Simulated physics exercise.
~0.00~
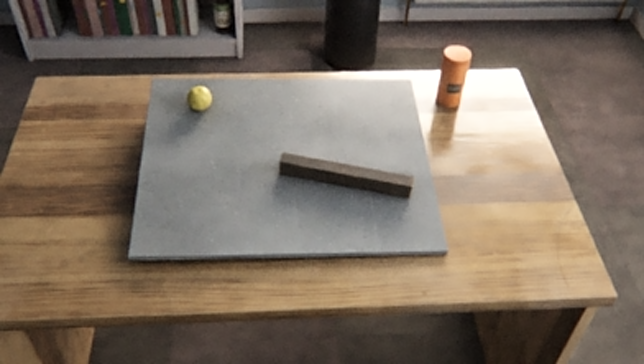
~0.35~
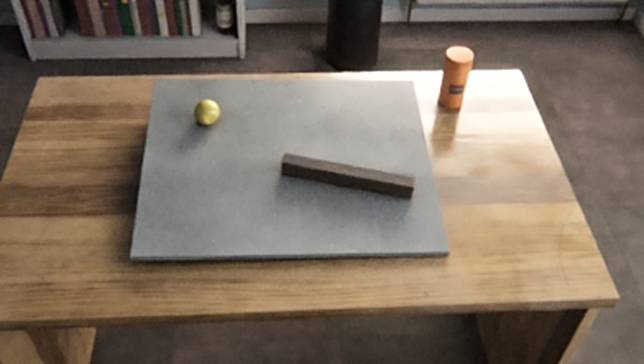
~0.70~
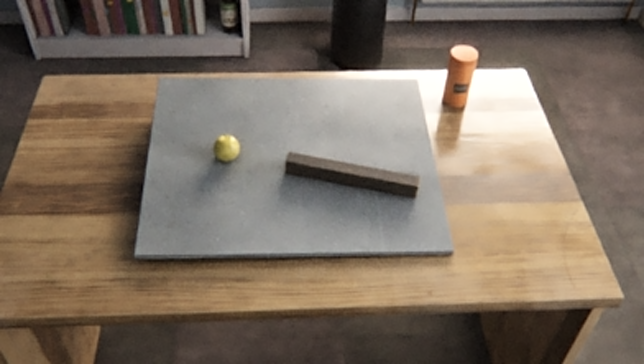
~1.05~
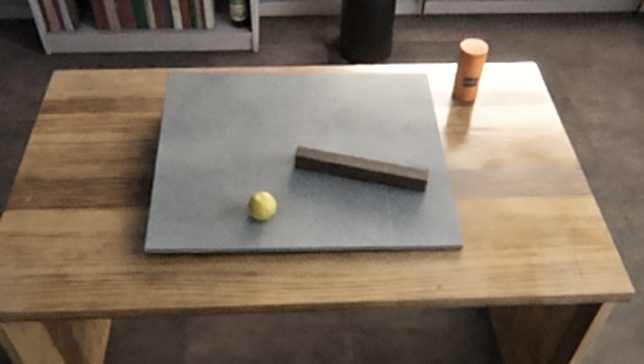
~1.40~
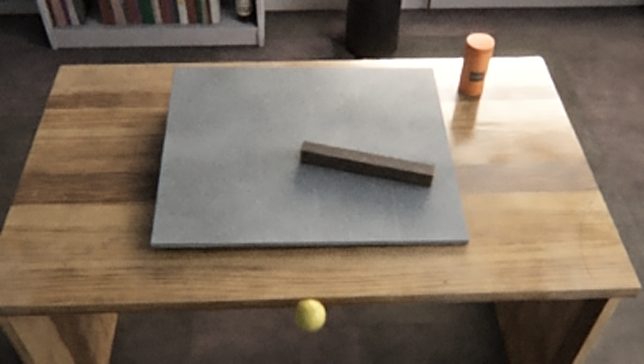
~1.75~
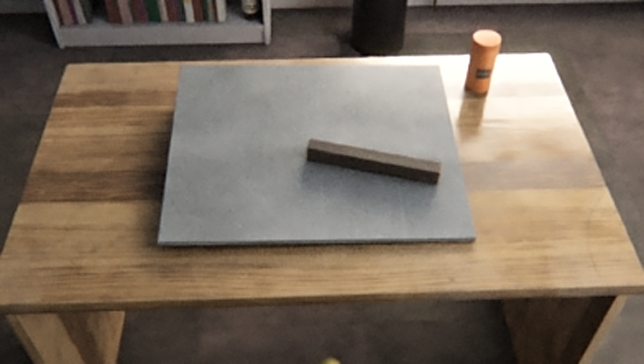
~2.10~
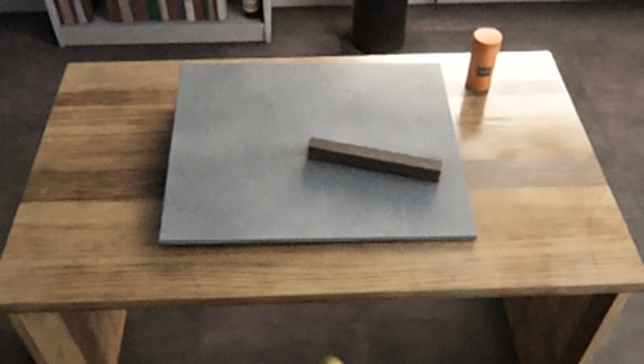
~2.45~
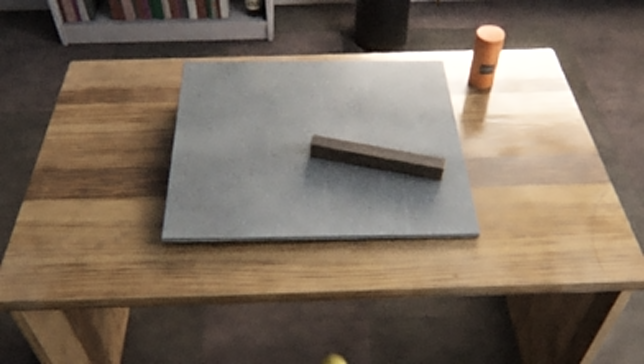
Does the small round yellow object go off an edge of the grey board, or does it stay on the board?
It goes off the board, crossing the near edge, the one closest to the viewer.
On a wooden table, a small round yellow object moves down a grey board towards the viewer, passing left of a fixed dark bar. It goes over the near edge and drops past the table's front, ending barely visible below, while an orange jar stays standing.
